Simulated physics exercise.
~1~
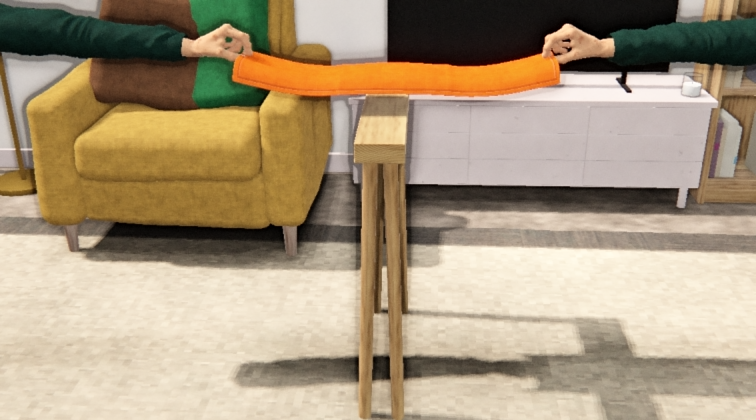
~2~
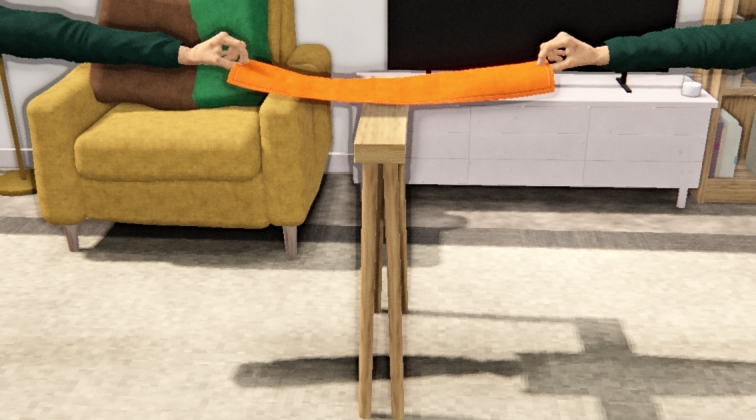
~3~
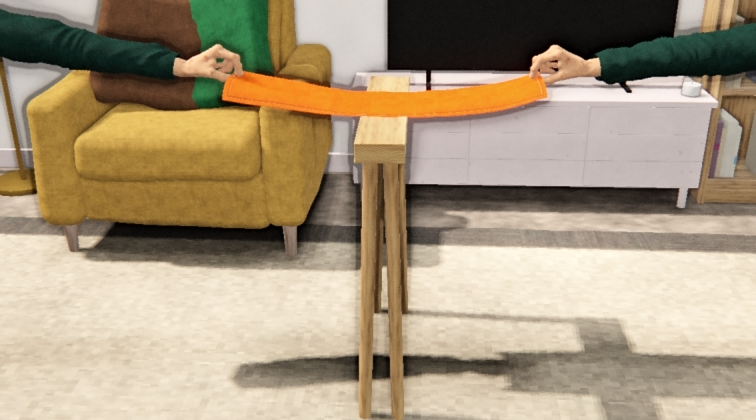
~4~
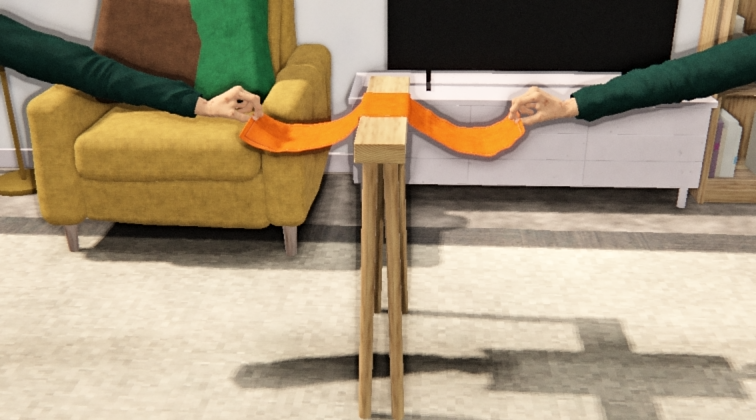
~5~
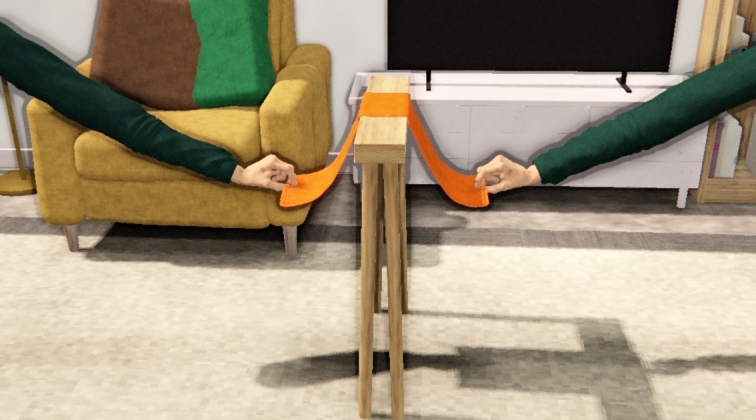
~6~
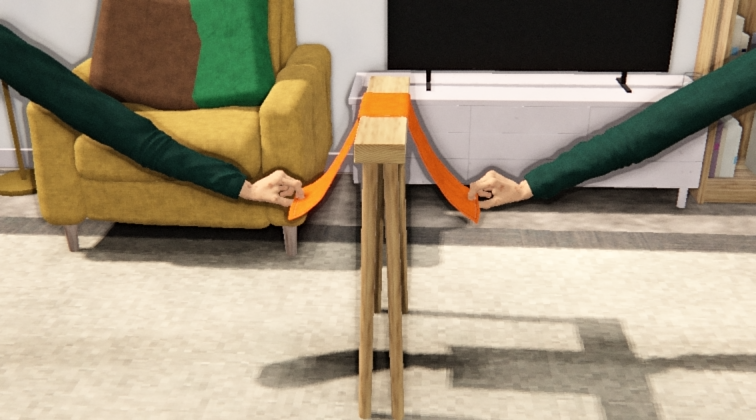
In a living room, two hands lower an orange cloth across a narrow wooden bench.
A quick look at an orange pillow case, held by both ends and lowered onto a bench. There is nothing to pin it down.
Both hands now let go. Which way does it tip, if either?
I expect it will stay put.
Then, 0.62 s on from there, pillow case hanging on both sides, left end near (405, 220), right end near (366, 217).
Then, 1.42 s on from there, pillow case hanging on both sides, left end near (395, 224), right end near (375, 221).
In the end, pillow case hanging on both sides, left end near (359, 228), right end near (415, 227). The orange pillow case keeps its place.
